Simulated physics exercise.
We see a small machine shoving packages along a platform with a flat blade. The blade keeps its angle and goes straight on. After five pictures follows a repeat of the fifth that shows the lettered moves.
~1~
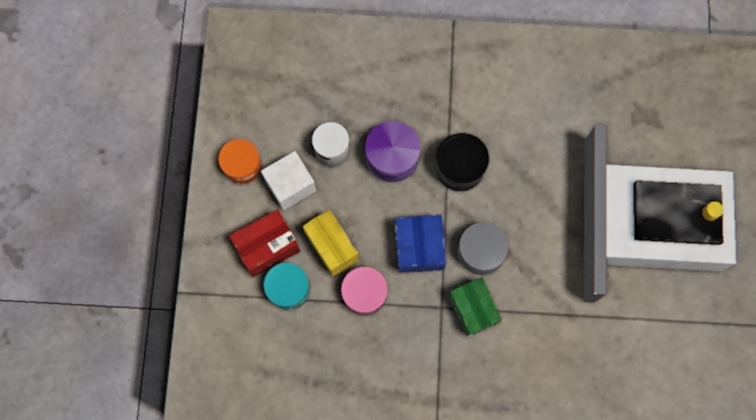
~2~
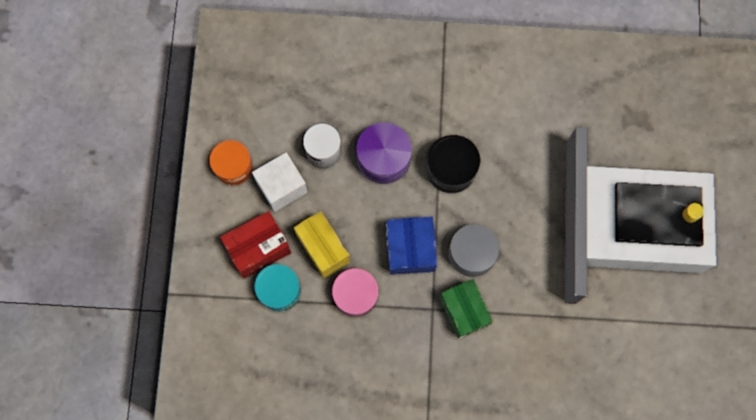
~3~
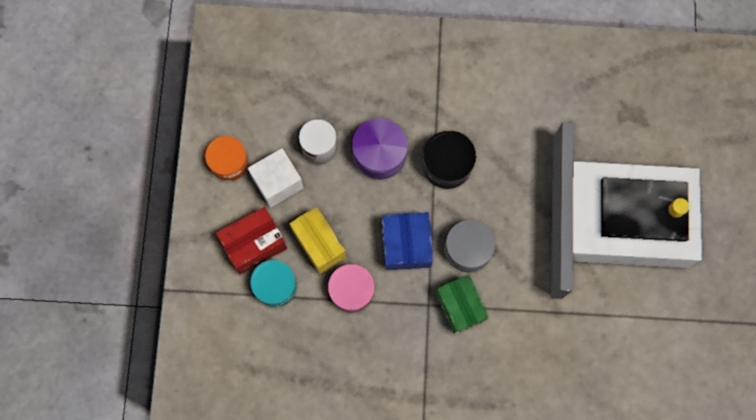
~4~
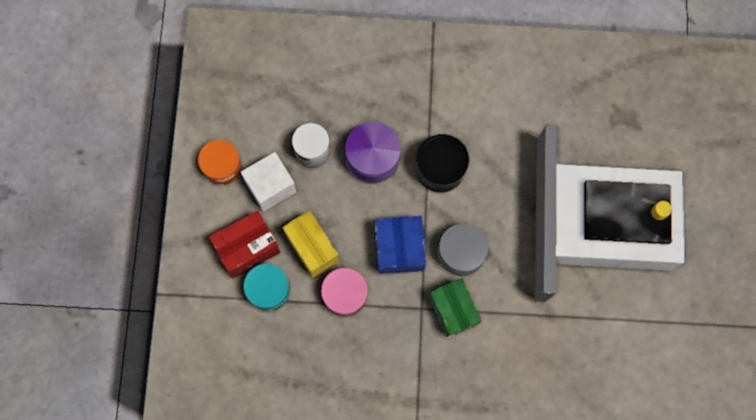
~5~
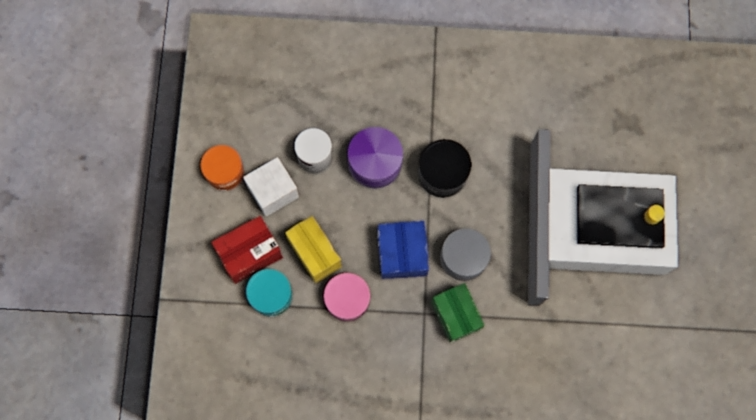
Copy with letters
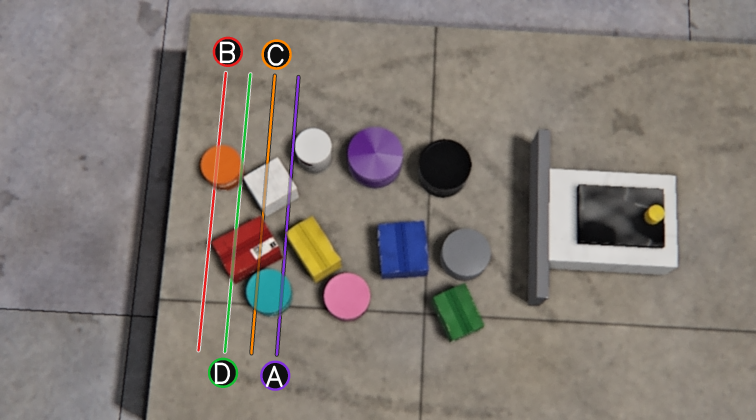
A small white machine with a flat grey blade moves slowly left across a stone-like platform toward a cluster of colourful round and boxy objects. The objects stay in place, with a gap still between them and the blade.
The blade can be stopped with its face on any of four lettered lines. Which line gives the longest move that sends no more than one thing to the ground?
No second one falls up to A.
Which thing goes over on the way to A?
The red parcel.
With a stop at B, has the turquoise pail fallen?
No.
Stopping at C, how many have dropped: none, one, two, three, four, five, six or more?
In all, two.
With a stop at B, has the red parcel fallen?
By then, yes.
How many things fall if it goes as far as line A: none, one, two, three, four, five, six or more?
By then, one.
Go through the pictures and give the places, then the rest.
The first picture shows red parcel (265, 243); black pail (462, 163); turquoise pail (287, 287).
The second picture shows robot (653, 214); green box (466, 310).
The third picture shows robot (639, 209); yellow box (318, 241).
The fourth picture shows robot (621, 211); pink pail (345, 293).
The fifth picture shows robot (614, 216); orange pail (223, 168); white crate (272, 188); blue parcel (403, 251).
On the copy, A at (288, 211); B at (213, 206); C at (264, 209); D at (238, 208).
On A. First, robot (522, 211); green box (443, 320); purple canister (367, 157).
Then, robot (430, 205); red parcel (191, 244); yellow box (239, 248).
Finally, robot (361, 202); red parcel over the edge; yellow box (171, 246); one fallen.
By contrast, B drops four; C drops two; D drops four.
